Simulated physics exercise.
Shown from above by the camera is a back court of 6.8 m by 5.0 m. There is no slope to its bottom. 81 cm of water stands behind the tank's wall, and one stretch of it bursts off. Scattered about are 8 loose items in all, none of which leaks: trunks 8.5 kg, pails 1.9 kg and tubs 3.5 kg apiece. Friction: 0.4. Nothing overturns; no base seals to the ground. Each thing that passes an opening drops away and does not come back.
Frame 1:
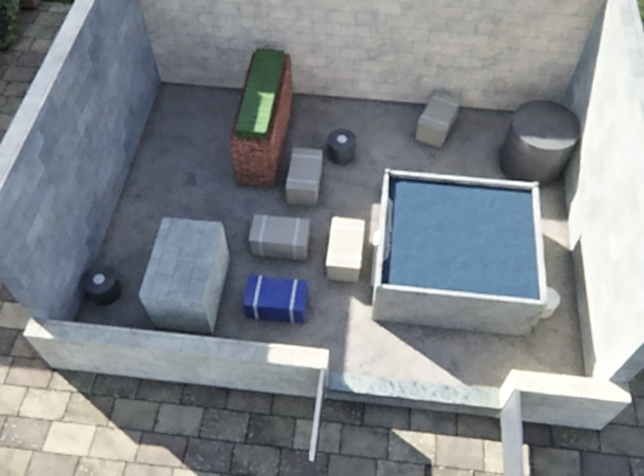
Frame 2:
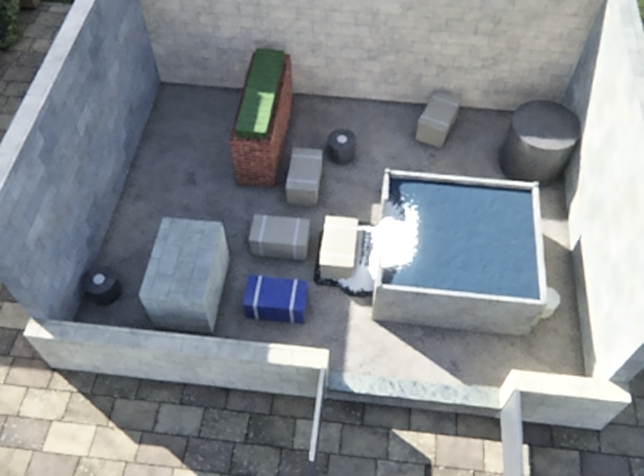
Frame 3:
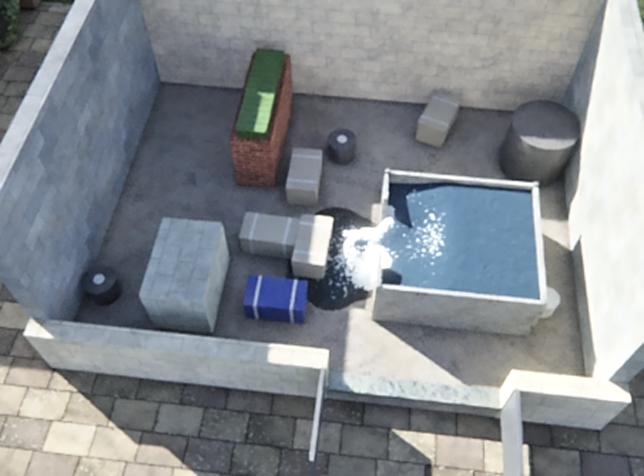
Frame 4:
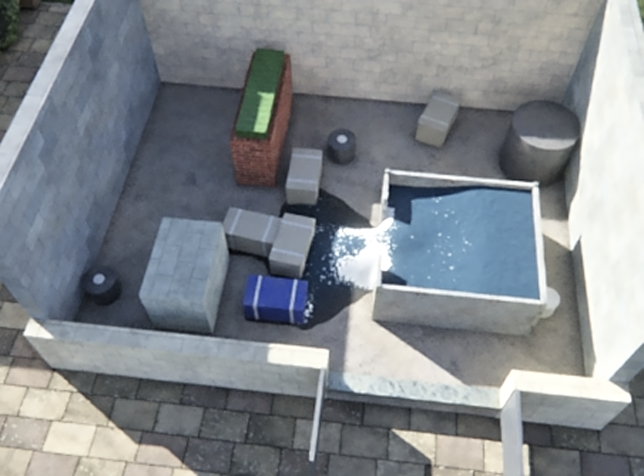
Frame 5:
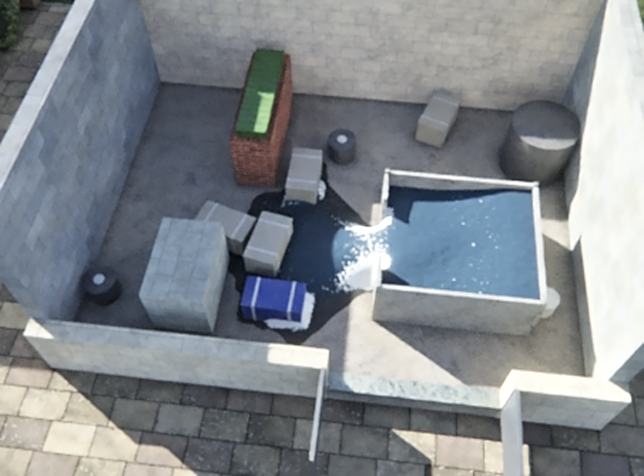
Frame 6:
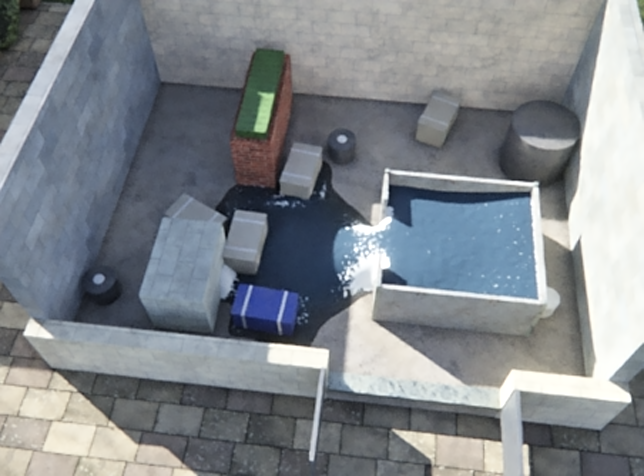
Water bursting through the left side of a raised tank, spreading across a walled courtyard and pushing pale crates and a blue trunk leftward.
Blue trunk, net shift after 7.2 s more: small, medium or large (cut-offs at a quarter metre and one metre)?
Large.
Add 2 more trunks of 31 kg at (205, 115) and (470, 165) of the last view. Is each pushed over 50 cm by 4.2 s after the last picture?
In the order asked: Clear of the mark; shy of the mark.
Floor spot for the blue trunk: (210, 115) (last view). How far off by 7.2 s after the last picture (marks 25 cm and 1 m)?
Well, it rests almost unmoved.
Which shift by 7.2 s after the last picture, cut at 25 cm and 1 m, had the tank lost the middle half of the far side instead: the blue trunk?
With that failure, the blue trunk moves slightly.
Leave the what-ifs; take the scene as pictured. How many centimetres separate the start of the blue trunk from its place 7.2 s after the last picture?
Distance: Near 400 cm.
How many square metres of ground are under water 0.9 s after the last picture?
About 15 m2.
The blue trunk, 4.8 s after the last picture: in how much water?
7 cm, roughly.
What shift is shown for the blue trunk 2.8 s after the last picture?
About 300 cm by then.
Then, 0.9 s after the last picture the blue trunk is near (246, 328), 0.7 m from its start, afloat; 0 of 8 are out; 3 afloat.
Then, 2.8 s after the last picture the blue trunk is near (502, 343), 3.0 m from its start, afloat; 0 of 8 are out; 4 afloat.
Then, 4.8 s after the last picture the blue trunk is near (559, 321), 3.7 m from its start, afloat; 0 of 8 are out; 5 afloat.
Then, 7.2 s after the last picture the blue trunk is near (552, 204), 4.2 m from its start, afloat; 0 of 8 are out; 8 afloat.
